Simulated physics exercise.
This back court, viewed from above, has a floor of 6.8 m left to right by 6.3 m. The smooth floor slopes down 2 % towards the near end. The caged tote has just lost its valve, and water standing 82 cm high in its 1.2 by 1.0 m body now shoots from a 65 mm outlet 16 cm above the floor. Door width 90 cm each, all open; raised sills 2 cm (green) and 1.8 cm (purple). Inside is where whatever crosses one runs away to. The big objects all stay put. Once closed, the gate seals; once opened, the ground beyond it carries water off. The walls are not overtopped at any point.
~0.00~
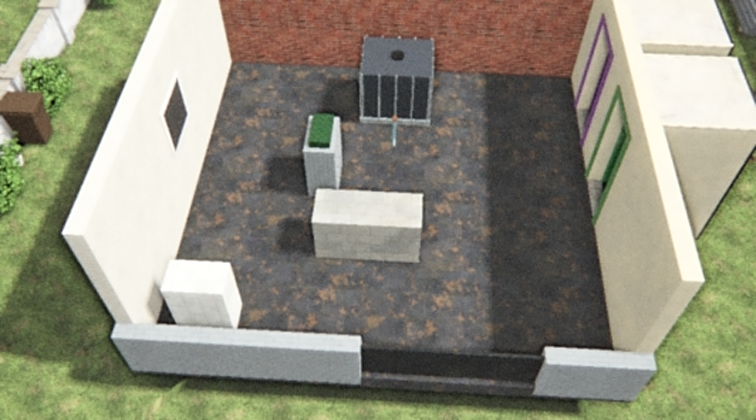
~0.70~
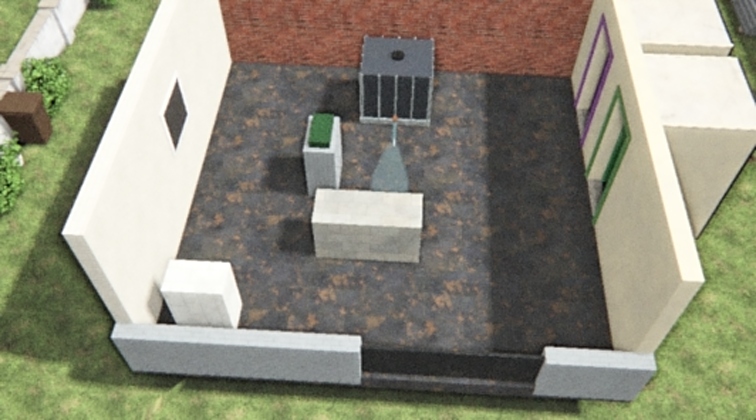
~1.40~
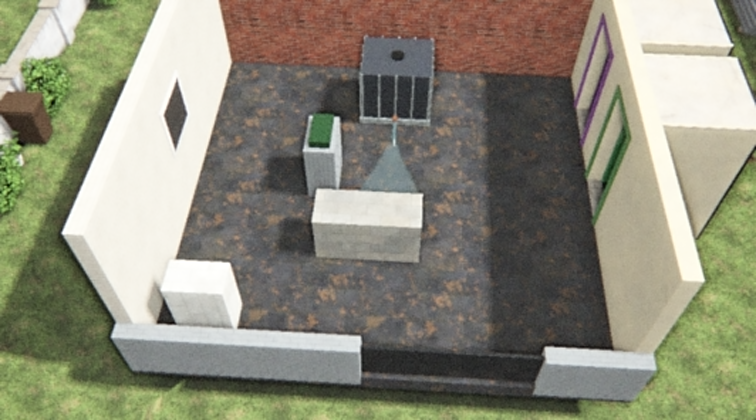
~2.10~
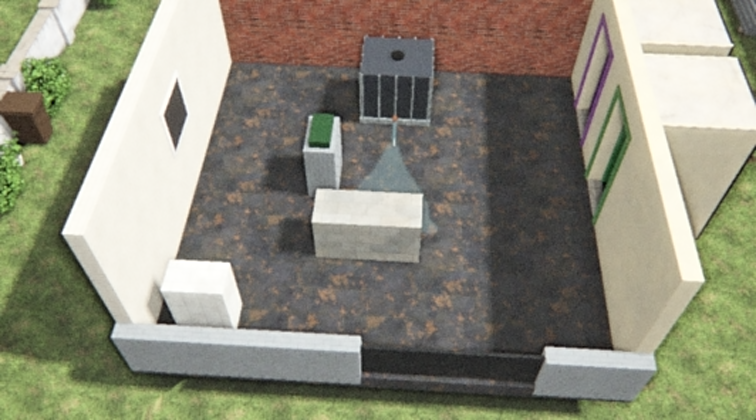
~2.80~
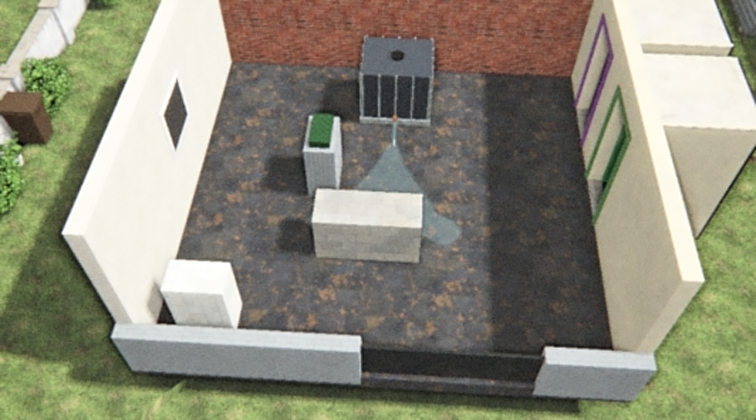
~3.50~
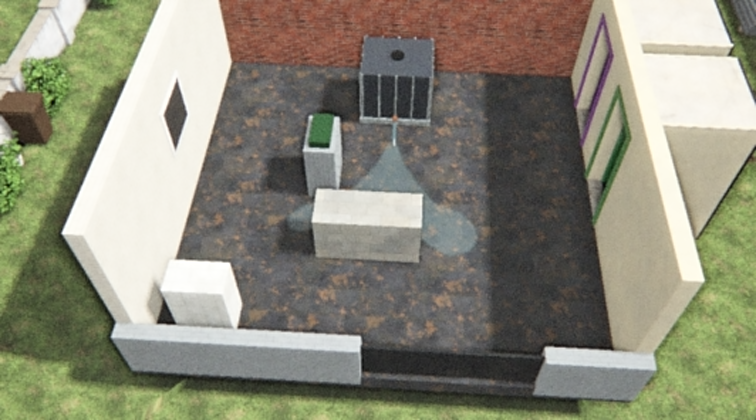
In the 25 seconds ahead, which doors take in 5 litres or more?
Green door no, purple door no.
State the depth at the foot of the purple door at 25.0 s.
About 0.0 cm deep.
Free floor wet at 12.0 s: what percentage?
About 25 percent of the floor.
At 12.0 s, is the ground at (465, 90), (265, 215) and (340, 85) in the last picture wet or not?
Taking them in order, they'd be spared, swamped and spared.
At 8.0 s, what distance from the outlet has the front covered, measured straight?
The front is around 4.4 m away in a straight line.
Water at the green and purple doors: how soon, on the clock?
At green, not within the 25 s; at purple, not in the 25 s.
After 5.0 s water covers 10 % of the floor and is deepest (5 cm) near (390, 223); green door not reached, purple door not reached.
After 8.0 s water covers 15 % of the floor and is deepest (5 cm) near (380, 222); green door not reached, purple door not reached.
After 12.0 s water covers 25 % of the floor and is deepest (5 cm) near (390, 223); green door not reached, purple door not reached.
After 16.0 s water covers 30 % of the floor and is deepest (4 cm) near (390, 223); green door not reached, purple door not reached.
After 25.0 s water covers 40 % of the floor and is deepest (4 cm) near (390, 223); green door not reached, purple door not reached.
